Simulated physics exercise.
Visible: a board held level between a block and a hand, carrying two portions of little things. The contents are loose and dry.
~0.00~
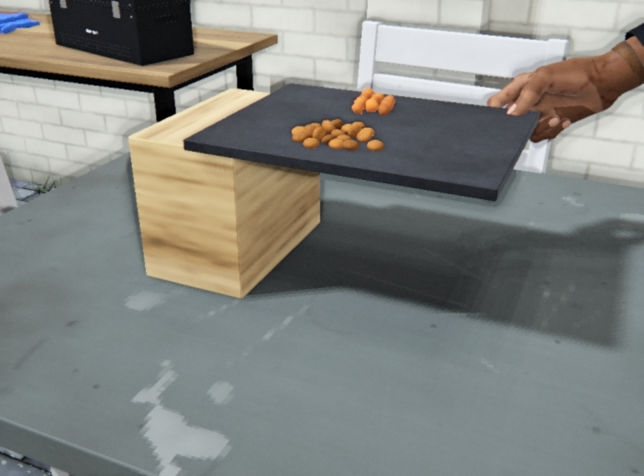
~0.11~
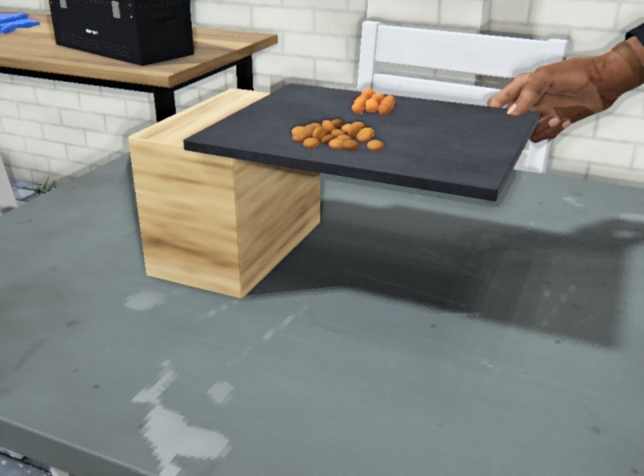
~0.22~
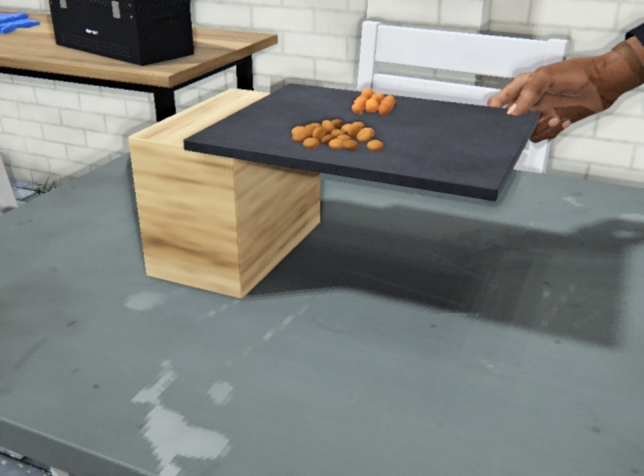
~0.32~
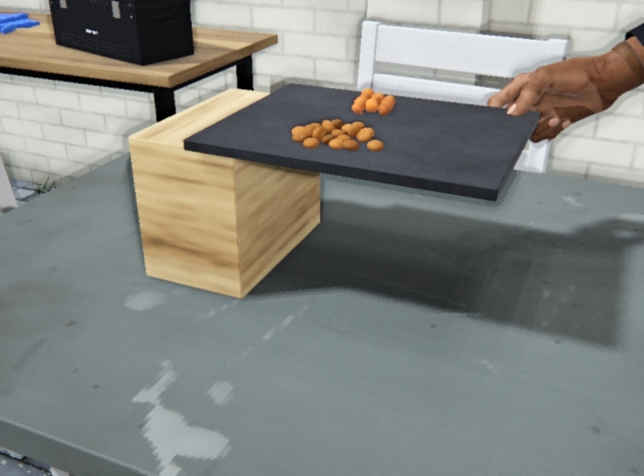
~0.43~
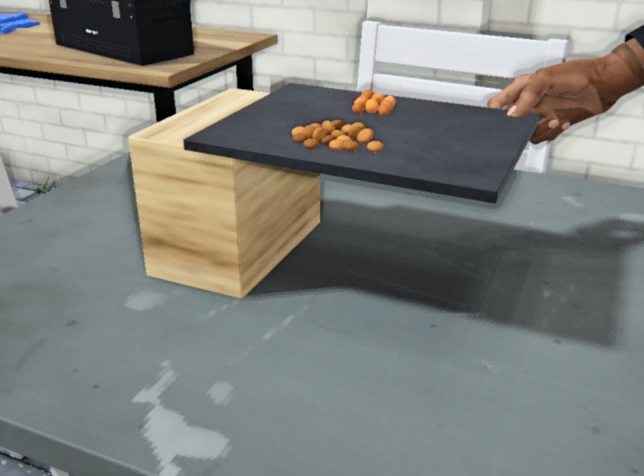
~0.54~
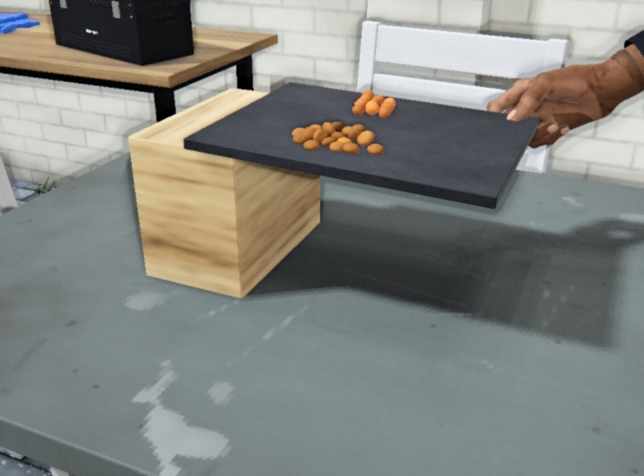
A hand on the right holds a dark board level, its other end resting on a wooden block, with two small piles of orange-brown pieces on top. For most of the clip nothing moves, then the hand lowers its end very slightly while both piles stay in place on the board.
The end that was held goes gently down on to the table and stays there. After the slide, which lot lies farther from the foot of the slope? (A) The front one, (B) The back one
B, the back one.
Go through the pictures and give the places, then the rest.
In the first frame, held end of the board at (488, 190), level; block at (236, 185), tall, over half the board's length; front lot at (338, 135), a few bits of cat kibble; back lot at (376, 102), a few coated peanuts.
In the second frame, held end of the board at (488, 190), level; back lot at (376, 102).
In the third frame, held end of the board at (488, 190), level; front lot at (338, 135).
In the fourth frame, held end of the board at (488, 190), level; back lot at (376, 102).
In the fifth frame, held end of the board at (488, 192), level; front lot at (339, 135).
In the sixth frame, held end of the board at (487, 197), down by 2°; block at (236, 185); front lot at (339, 137), not moving; back lot at (376, 104), not moving.
After 1.21 s, board sloping at 16°; front lot all still on the board; back lot all still on the board.
After 1.93 s, board sloping at 32°; front lot all still on the board; back lot mostly up to a board's length out.
After 2.78 s, board resting at 41°; front lot mostly less than half a board's length out; back lot mostly up to a board's length out.
At rest (3.0 s), board resting at 41°; front lot mostly less than half a board's length out; back lot mostly up to a board's length out; the back lot has gone farther.
